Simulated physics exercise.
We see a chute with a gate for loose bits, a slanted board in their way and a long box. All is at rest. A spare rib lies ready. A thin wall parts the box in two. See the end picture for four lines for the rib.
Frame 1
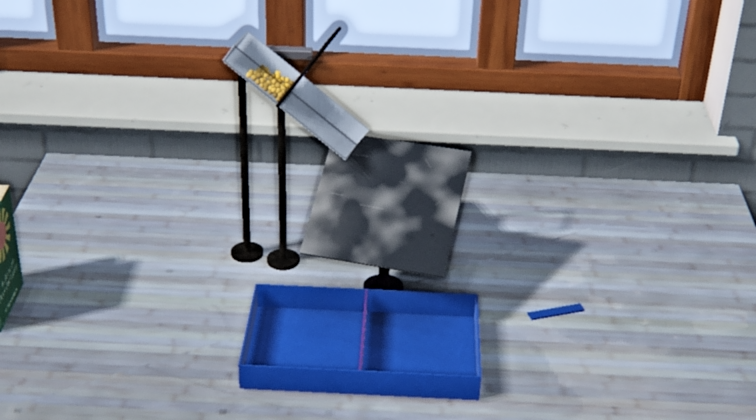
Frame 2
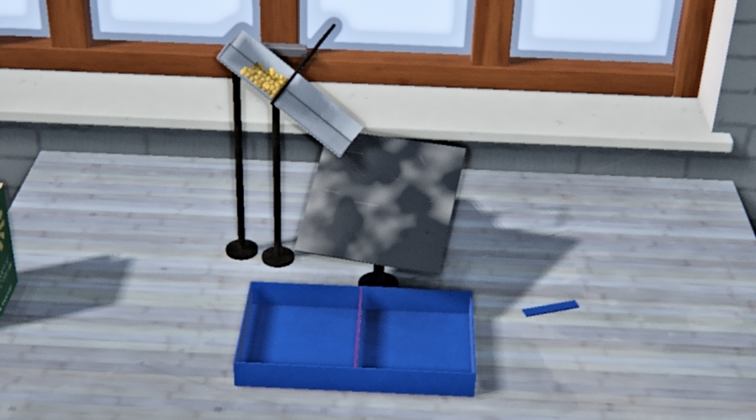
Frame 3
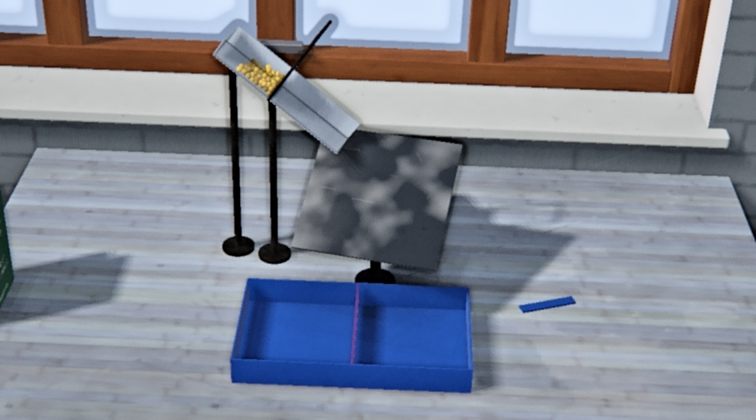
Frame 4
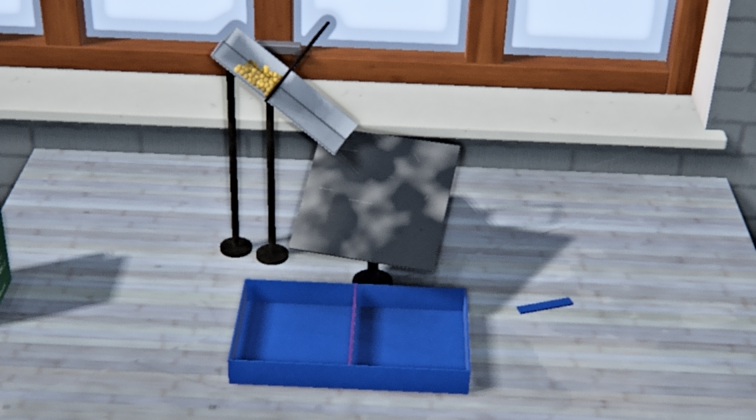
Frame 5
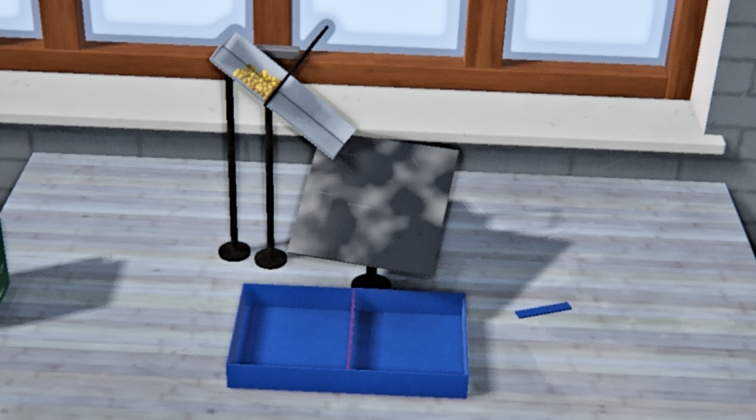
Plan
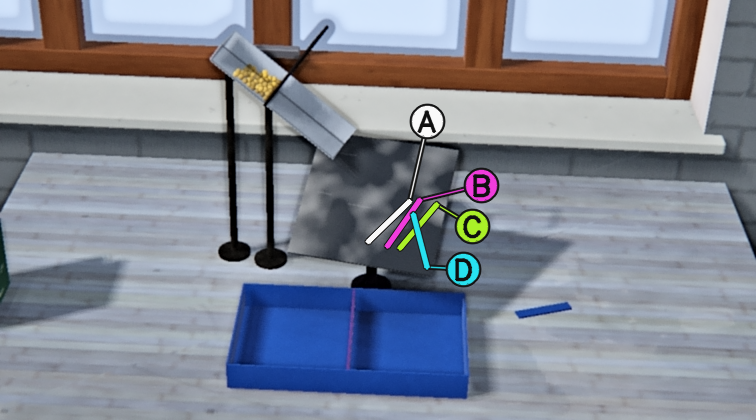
A pale grey chute on two thin black stands holds a heap of yellow puffed balls behind its gate, seen from slightly above on a whitewashed plank surface before a brown-framed window. Below it are a tilted dark grey board, a long blue box parted in two, and a loose blue strip at right. Nothing moves except the camera, which drifts slightly.
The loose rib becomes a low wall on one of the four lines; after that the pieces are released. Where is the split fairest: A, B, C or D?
I would pick line B.
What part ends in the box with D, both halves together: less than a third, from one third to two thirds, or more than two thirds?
More than two thirds.
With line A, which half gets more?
More lands on the left.
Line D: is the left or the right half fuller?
More lands on the right.
On the marked copy, line A from (409, 201) to (368, 241); line B from (419, 200) to (387, 246); line C from (436, 204) to (400, 248); line D from (413, 214) to (427, 267).
With A, of what is caught, most in the left half, a small part in the right.
With B, of what is caught, about half in the left half, about half in the right.
With C, of what is caught, a small part in the left half, most in the right.
With D, of what is caught, a small part in the left half, nearly all in the right.
